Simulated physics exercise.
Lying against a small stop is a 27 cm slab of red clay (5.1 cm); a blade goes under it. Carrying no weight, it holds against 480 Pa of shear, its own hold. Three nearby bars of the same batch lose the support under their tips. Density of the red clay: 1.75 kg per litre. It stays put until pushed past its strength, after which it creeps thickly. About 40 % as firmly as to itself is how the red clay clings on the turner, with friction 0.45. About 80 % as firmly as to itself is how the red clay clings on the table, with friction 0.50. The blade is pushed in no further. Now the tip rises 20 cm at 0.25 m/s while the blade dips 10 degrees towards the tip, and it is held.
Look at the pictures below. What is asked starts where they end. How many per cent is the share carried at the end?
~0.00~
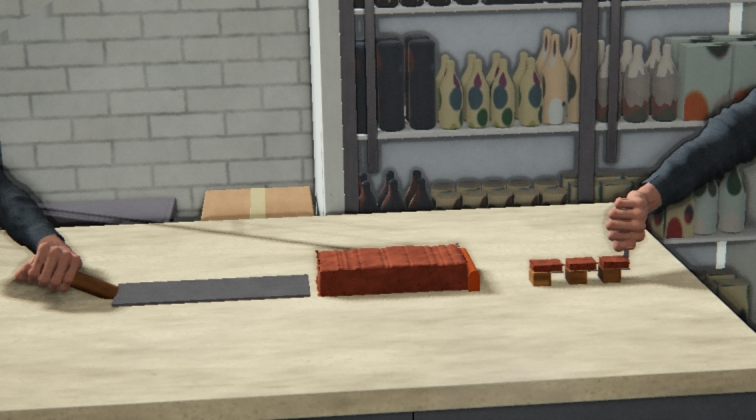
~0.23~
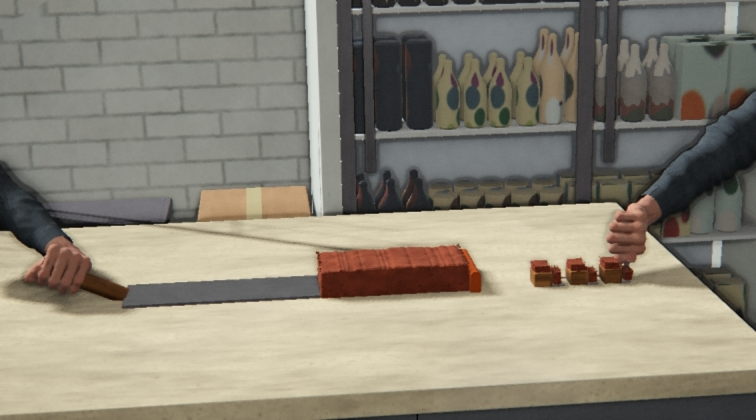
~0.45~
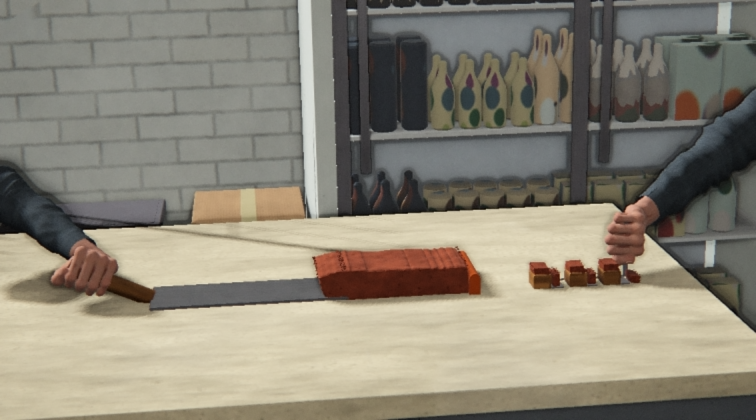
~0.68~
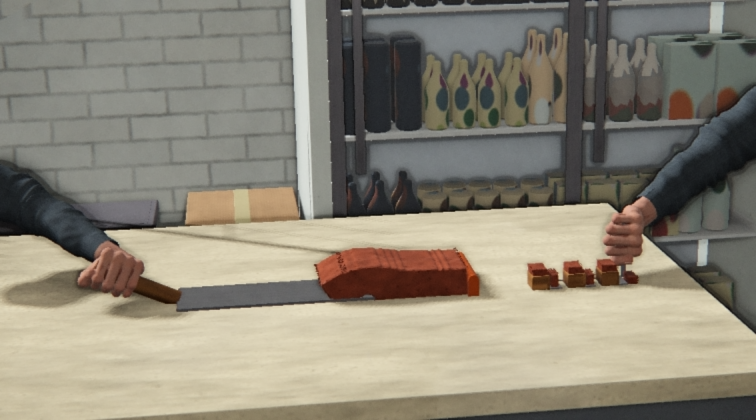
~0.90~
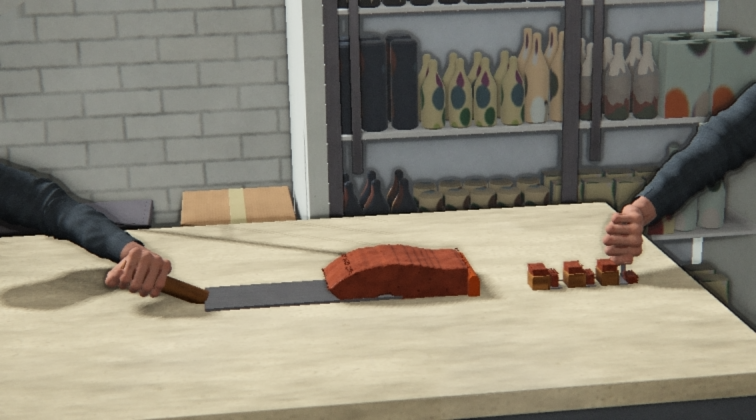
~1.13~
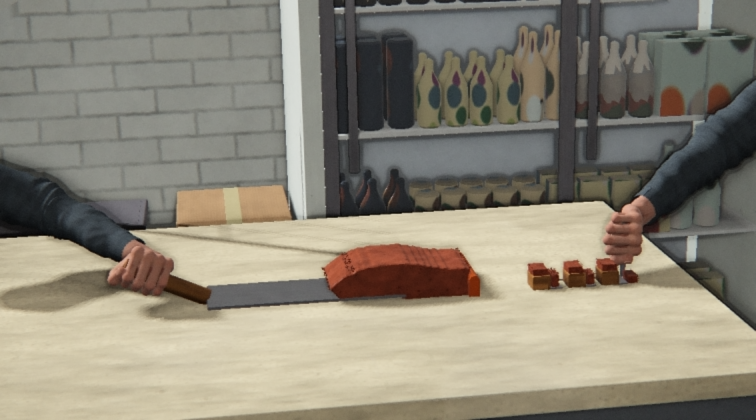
I would say roughly 45 per cent.
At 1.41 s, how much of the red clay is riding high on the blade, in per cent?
About 3 per cent.
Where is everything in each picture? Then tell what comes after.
Handle end of the blade at (112, 306), not yet moved; crest of the red clay at (434, 265); drop of the bar ends 0, 0, 0 (left to right), in the first frame.
Handle end of the blade at (123, 308), moved 1.7 cm; crest of the red clay at (435, 266); drop of the bar ends 2.7 cm, 2.7 cm, 2.6 cm (left to right), in the second frame.
Handle end of the blade at (150, 310), moved 6.8 cm; crest of the red clay at (350, 270); drop of the bar ends 2.7 cm, 2.7 cm, 2.5 cm (left to right), in the third frame.
Handle end of the blade at (178, 311), moved 12 cm; crest of the red clay at (369, 268); drop of the bar ends 2.7 cm, 2.7 cm, 2.6 cm (left to right), in the fourth frame.
Handle end of the blade at (206, 311), moved 17 cm; crest of the red clay at (395, 264); drop of the bar ends 2.7 cm, 2.7 cm, 2.6 cm (left to right), in the fifth frame.
Handle end of the blade at (209, 310), moved 17 cm; crest of the red clay at (391, 264); drop of the bar ends 2.7 cm, 2.7 cm, 2.6 cm (left to right), in the sixth frame.
After 1.41 s, the tip is 7.3 cm up.
After 1.73 s, the tip is 15 cm up.
After 2.06 s, the tip is 20 cm up and 45 % is riding high on the blade.
After 2.39 s, the tip is 20 cm up and 45 % is riding high on the blade.
After 2.49 s, the tip is 20 cm up and 45 % is riding high on the blade.
